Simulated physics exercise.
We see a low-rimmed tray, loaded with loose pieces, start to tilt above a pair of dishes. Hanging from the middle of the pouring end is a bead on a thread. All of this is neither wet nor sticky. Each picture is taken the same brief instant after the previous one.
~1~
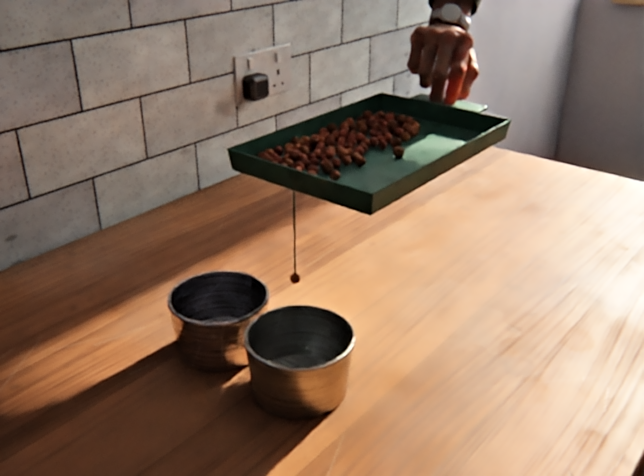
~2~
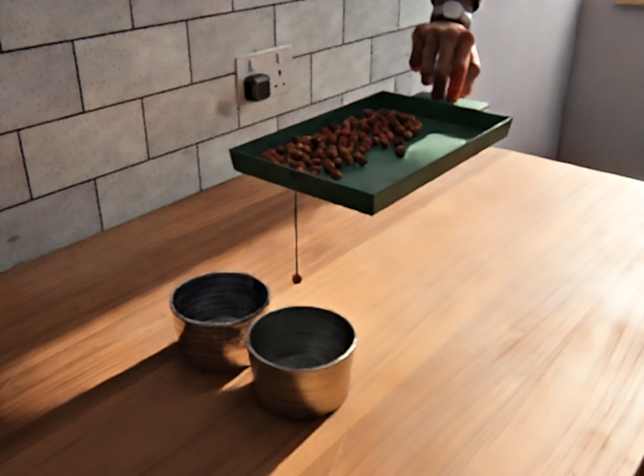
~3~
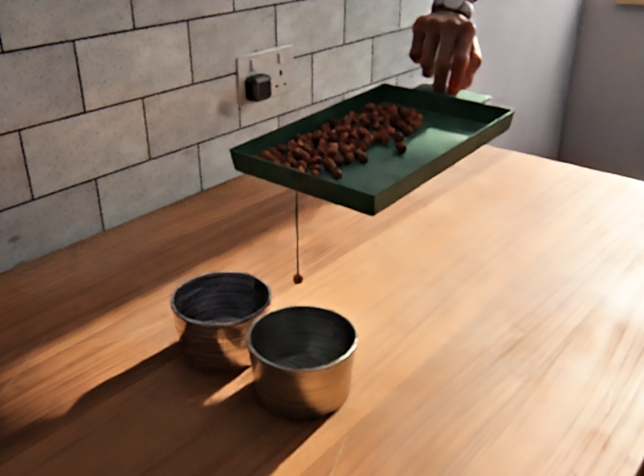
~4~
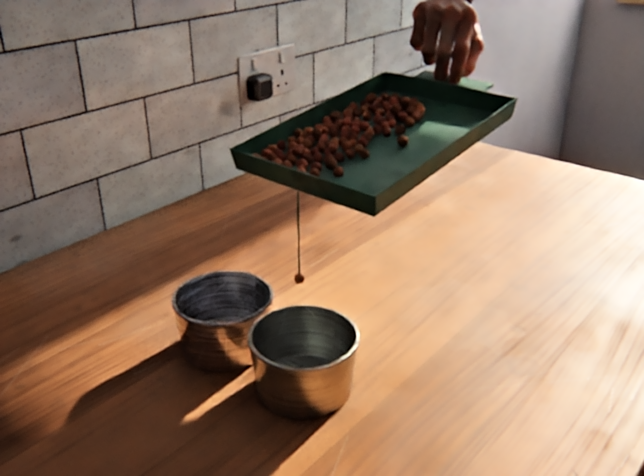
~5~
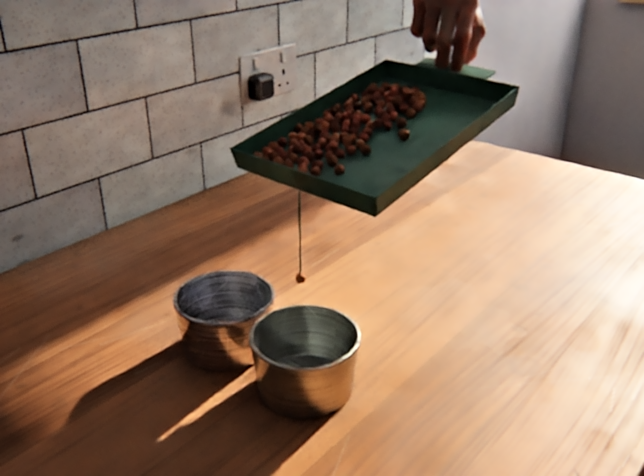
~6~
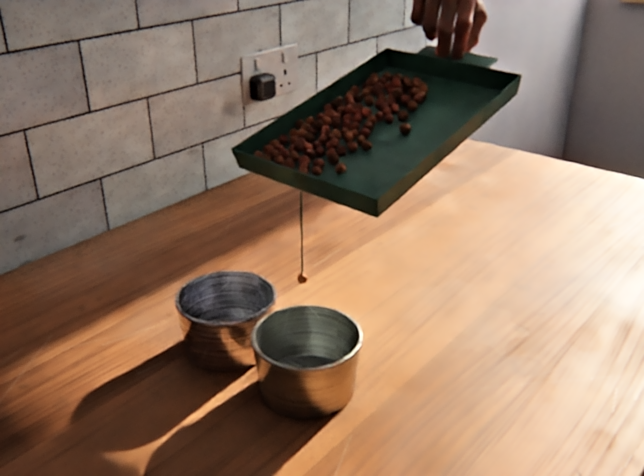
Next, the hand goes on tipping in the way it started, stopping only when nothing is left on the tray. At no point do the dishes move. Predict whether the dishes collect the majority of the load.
They do collect the majority.
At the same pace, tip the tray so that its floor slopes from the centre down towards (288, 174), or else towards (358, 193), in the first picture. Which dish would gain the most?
Outcome one: The left side; outcome two: The right side.
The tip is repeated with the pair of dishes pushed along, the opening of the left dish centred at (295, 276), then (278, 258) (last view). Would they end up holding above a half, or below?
The pair would catch the lesser share the first time and the lesser share the second time.
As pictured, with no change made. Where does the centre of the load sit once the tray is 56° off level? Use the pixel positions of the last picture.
Roughly at (311, 142).
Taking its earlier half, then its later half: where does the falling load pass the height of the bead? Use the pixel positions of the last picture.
Near (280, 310) and later near (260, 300).
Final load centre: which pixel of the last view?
Centre at rest, last view: Approx. (285, 377).
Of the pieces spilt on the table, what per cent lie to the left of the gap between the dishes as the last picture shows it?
About 60 %.
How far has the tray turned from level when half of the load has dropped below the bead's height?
110°.
Soon, tray tipped steeply; nearly all on the tray; a stray few in the air.
A while on, tray tipped right over; nearly all on the tray; a stray few in the right dish.
Towards the end, tray tipped past a quarter turn; about half in the right dish; about a third in the left dish; about a quarter outside both.
Finally, tray tipped past a quarter turn; about half in the right dish; about a third in the left dish; about a quarter outside both.
